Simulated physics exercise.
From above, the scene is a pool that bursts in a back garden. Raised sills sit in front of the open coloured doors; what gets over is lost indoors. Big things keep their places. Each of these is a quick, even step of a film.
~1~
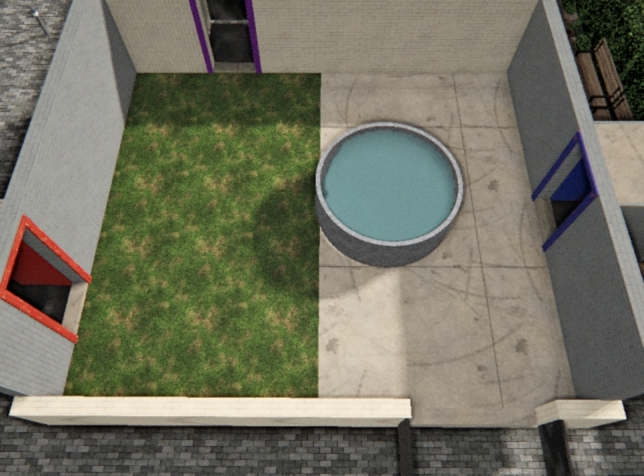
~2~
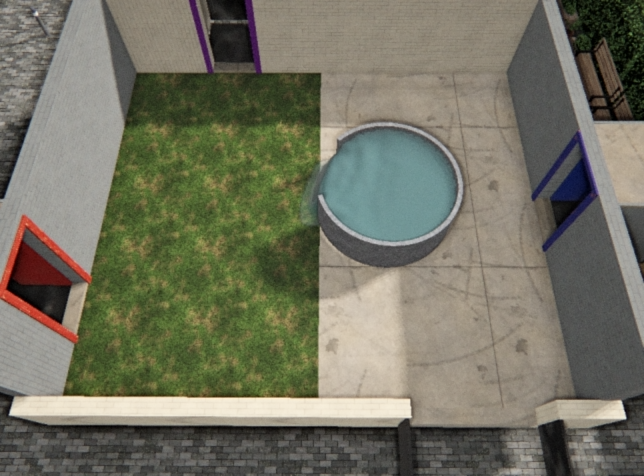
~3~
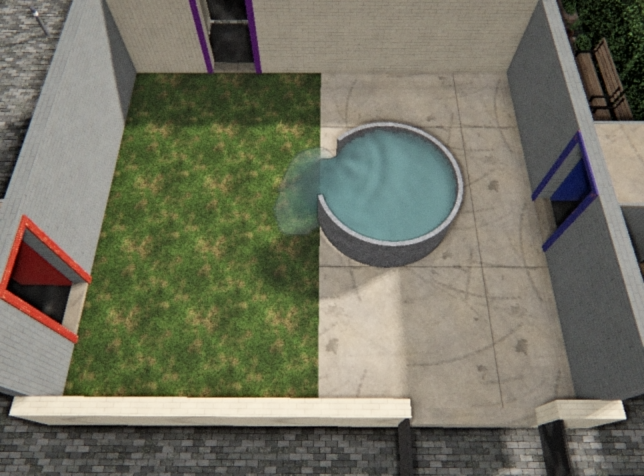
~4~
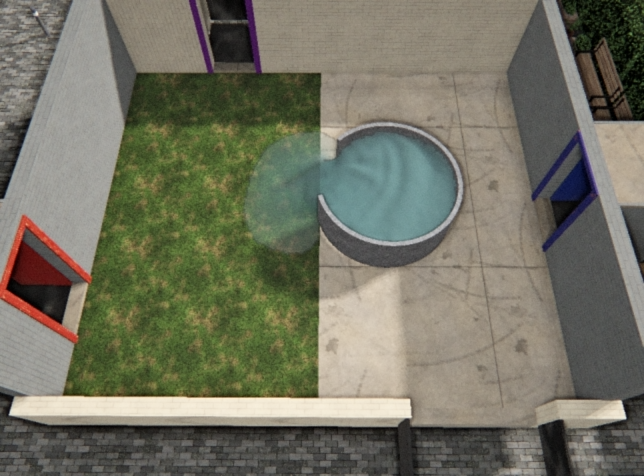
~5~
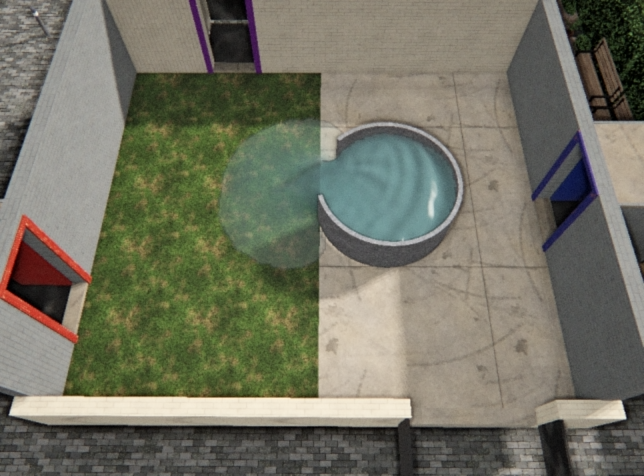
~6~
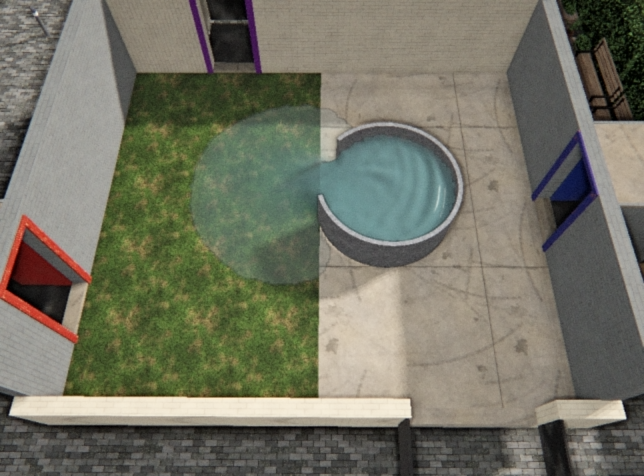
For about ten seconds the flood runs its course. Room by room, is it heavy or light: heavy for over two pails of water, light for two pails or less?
The blue door keeps inside the limit. The red door overshoots the limit. The purple door overshoots the limit.
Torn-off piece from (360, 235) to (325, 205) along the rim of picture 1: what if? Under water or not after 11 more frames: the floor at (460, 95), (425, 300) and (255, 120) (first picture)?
Point by point: Unwetted; unwetted; unwetted.
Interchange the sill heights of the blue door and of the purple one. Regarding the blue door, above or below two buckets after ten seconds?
I'd say blue remains safe there.
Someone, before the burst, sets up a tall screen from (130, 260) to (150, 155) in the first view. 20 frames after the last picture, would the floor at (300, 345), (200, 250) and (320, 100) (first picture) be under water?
The first is still bare, the second inundated and the third inundated.
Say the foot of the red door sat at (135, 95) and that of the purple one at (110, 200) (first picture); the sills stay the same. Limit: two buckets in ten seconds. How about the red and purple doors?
Briefly, the red door crosses the line and the purple door crosses the line.
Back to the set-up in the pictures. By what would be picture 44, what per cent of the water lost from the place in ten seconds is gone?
About 55 %.
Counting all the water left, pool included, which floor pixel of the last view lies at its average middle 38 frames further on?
Centre of mass: Roughly (235, 199).
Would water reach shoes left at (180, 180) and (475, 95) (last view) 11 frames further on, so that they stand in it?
Taking them as listed, I'd call them soaked and not wet.
A moment on, water covers 25 % of the floor; the blue door not reached, the red door not reached, the purple door not reached.
Next, water covers 40 % of the floor; the blue door not reached, the red door not reached, the purple door wet at the sill, nothing in.
Then, water covers 50 % of the floor; the blue door not reached, the red door under two buckets in, the purple door over two buckets in.
Later, water covers 60 % of the floor; the blue door not reached, the red door under two buckets in, the purple door over two buckets in.
In the end, water covers 85 % of the floor; the blue door not reached, the red door over two buckets in, the purple door far over two buckets in.
